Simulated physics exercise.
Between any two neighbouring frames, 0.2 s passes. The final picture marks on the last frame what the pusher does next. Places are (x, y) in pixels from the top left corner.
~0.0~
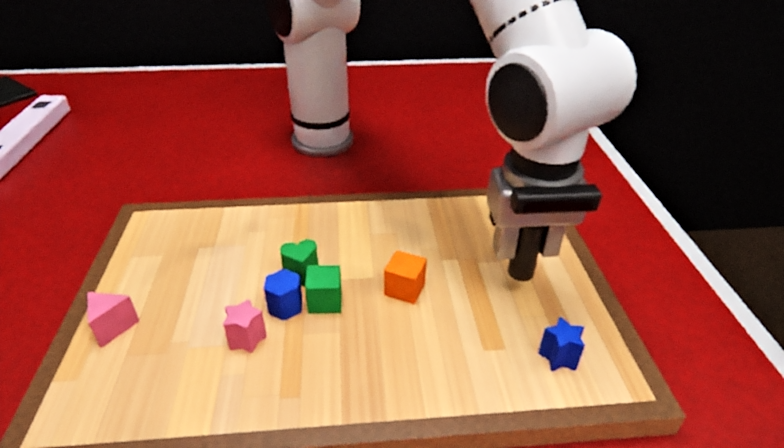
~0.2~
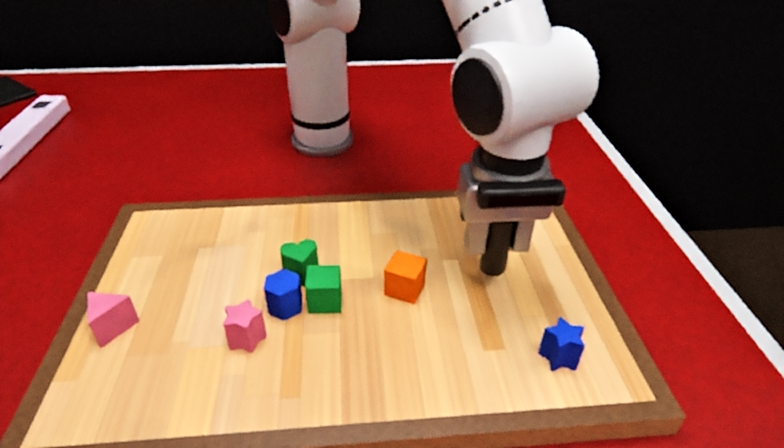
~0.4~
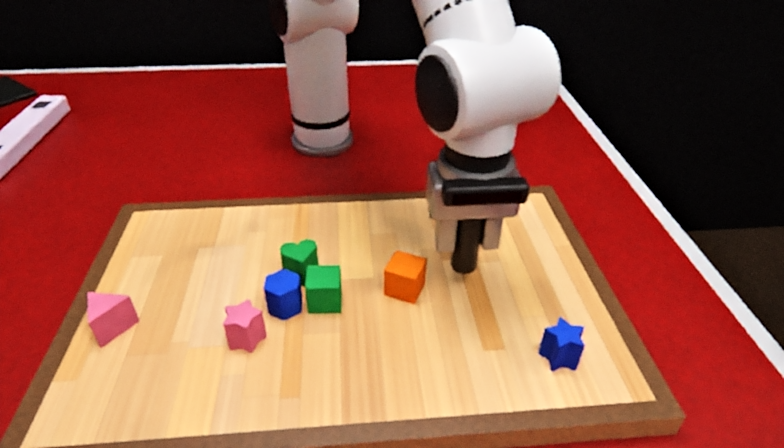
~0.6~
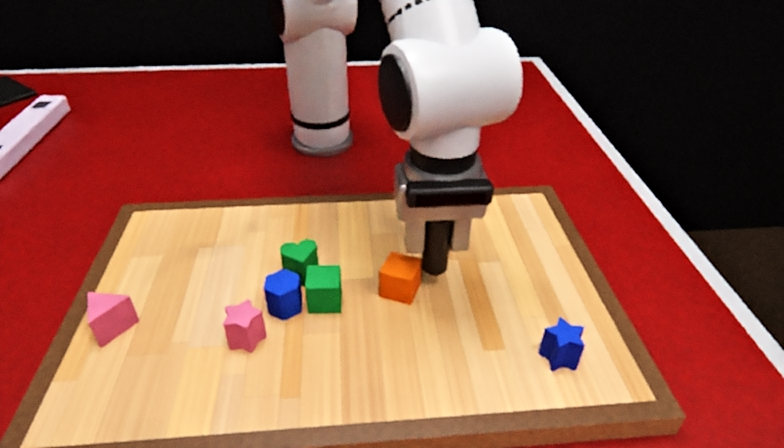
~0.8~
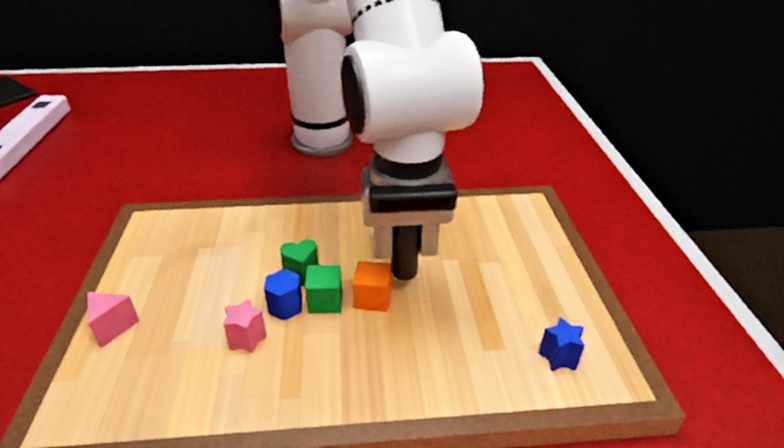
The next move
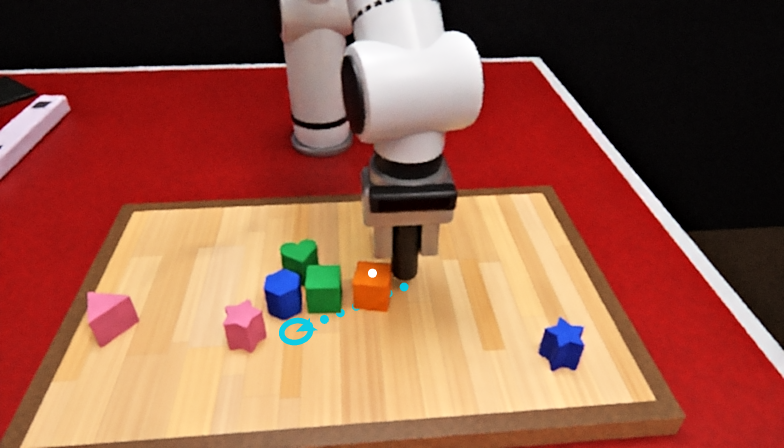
A robot arm moves left across a wooden board and pushes an orange block left.
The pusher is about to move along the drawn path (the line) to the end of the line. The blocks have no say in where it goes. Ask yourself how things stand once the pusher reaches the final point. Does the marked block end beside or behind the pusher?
No, I don't think so.
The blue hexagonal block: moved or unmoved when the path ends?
It is shoved along.
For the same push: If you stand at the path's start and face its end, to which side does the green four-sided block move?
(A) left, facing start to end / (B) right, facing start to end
B
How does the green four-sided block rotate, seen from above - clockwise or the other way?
The block spins clockwise.
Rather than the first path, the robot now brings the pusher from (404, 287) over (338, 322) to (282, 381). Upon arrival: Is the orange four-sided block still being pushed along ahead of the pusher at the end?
That would be a no.
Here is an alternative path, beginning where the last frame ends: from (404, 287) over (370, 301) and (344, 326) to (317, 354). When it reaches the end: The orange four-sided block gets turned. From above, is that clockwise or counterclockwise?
My prediction: CW.
Drawn move, from (404, 287) to (296, 331); the dot is on the orange four-sided block.
What follows on the original path. One third of the way, pusher at (370, 287); blue hexagonal block at (267, 283); green four-sided block at (302, 282); orange four-sided block at (335, 288).
Two thirds of the way, pusher at (332, 302); blue hexagonal block at (230, 284), turned 20° clockwise; green four-sided block at (263, 288), turned 20° clockwise; orange four-sided block at (293, 300).
At the end, pusher at (294, 317); pink star-shaped block at (206, 322), turned 35° anticlockwise; blue hexagonal block at (206, 277), turned 40° clockwise; green four-sided block at (232, 290), turned 45° clockwise; orange four-sided block at (251, 309), turned 30° clockwise.
